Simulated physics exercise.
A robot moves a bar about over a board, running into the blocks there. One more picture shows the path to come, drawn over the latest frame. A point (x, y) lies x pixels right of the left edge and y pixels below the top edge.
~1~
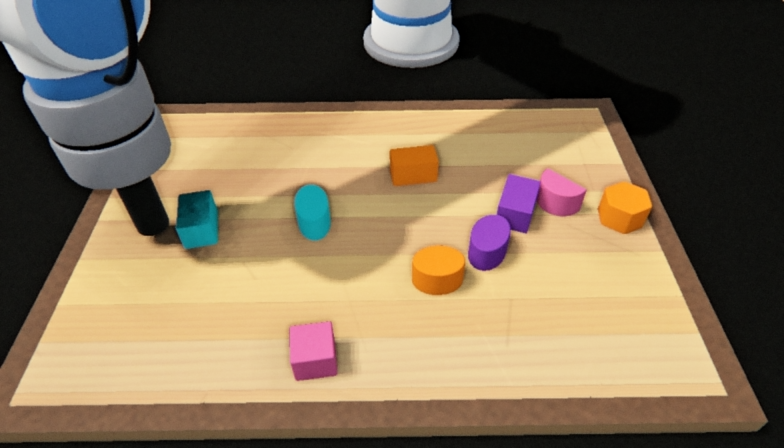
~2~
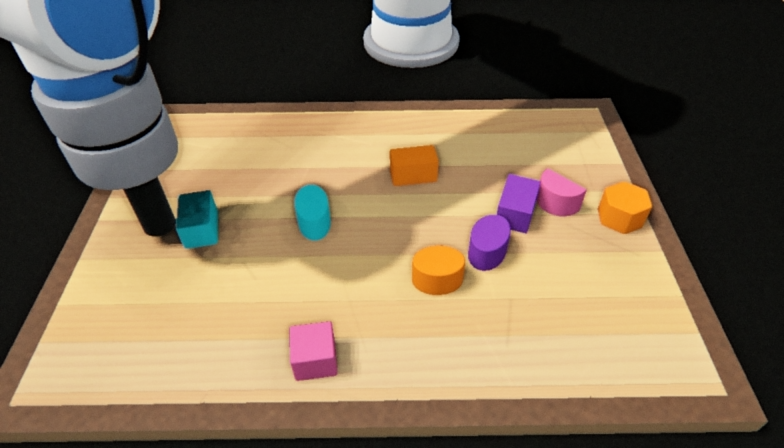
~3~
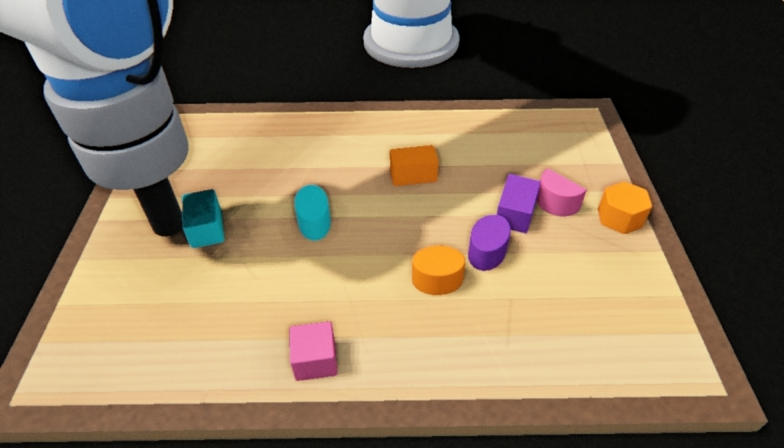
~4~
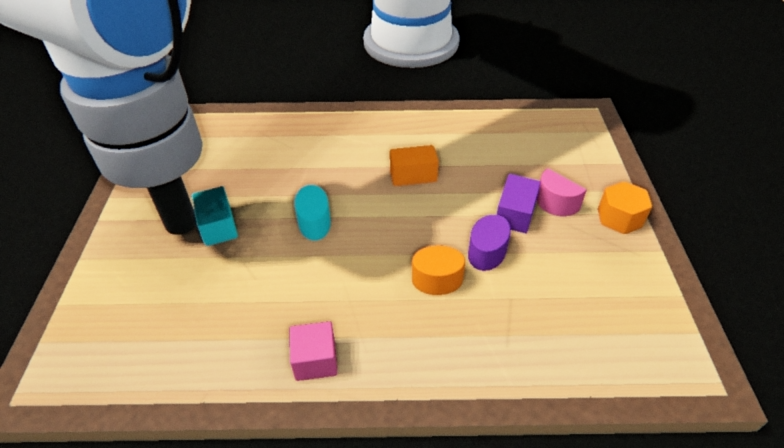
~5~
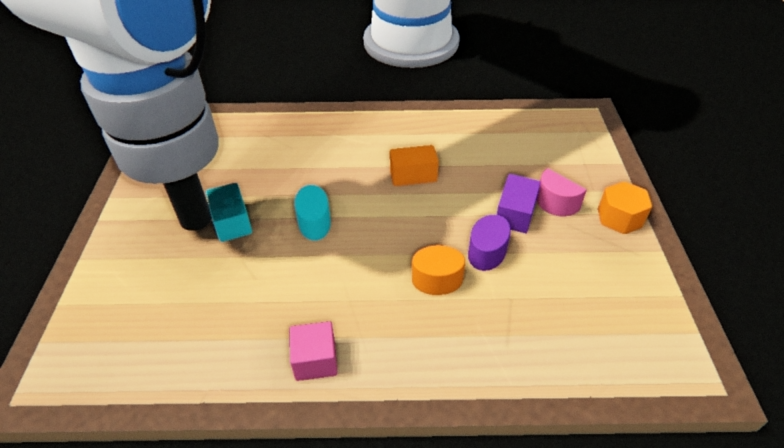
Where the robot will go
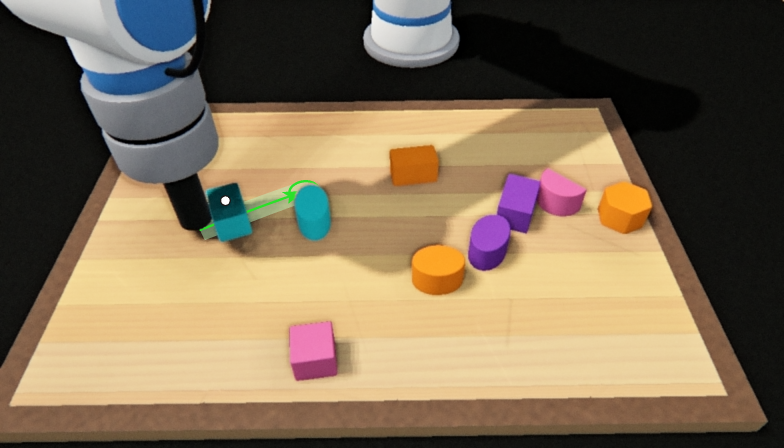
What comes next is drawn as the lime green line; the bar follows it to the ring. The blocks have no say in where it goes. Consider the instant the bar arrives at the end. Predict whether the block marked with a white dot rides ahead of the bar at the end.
Answer: Still ahead.
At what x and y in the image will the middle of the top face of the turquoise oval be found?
I'd guess (338, 205).
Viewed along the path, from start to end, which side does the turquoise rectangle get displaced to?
It will end up to the right.
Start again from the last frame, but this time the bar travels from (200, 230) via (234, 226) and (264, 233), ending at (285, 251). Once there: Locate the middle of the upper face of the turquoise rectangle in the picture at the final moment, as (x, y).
Its top centre is at about (277, 191).
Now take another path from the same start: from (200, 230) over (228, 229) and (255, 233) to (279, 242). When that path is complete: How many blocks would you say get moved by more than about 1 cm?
It should be one, as far as I can tell.
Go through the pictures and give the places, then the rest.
The first frame shows tip of the bar at (153, 225), middles of tops, turquoise rectangle at (194, 208), turquoise oval at (311, 201).
The second frame shows bar at (160, 225), nothing pushed.
The third frame shows bar at (169, 225), turquoise rectangle at (199, 207).
The fourth frame shows bar at (181, 224), turquoise rectangle at (211, 205).
The fifth frame shows bar at (196, 220), turquoise rectangle at (225, 201), turquoise oval at (311, 201).
The line goes from (200, 230) to (304, 191); the dot is on the turquoise rectangle.
What follows on the original path. One third of the way, bar at (233, 206); turquoise rectangle at (263, 189).
Two thirds of the way, bar at (269, 193); turquoise rectangle at (300, 181), turned 35° clockwise; turquoise oval at (324, 203).
At the end, bar at (302, 181); turquoise rectangle at (334, 176), turned 65° clockwise; turquoise oval at (338, 205), turned 40° clockwise.
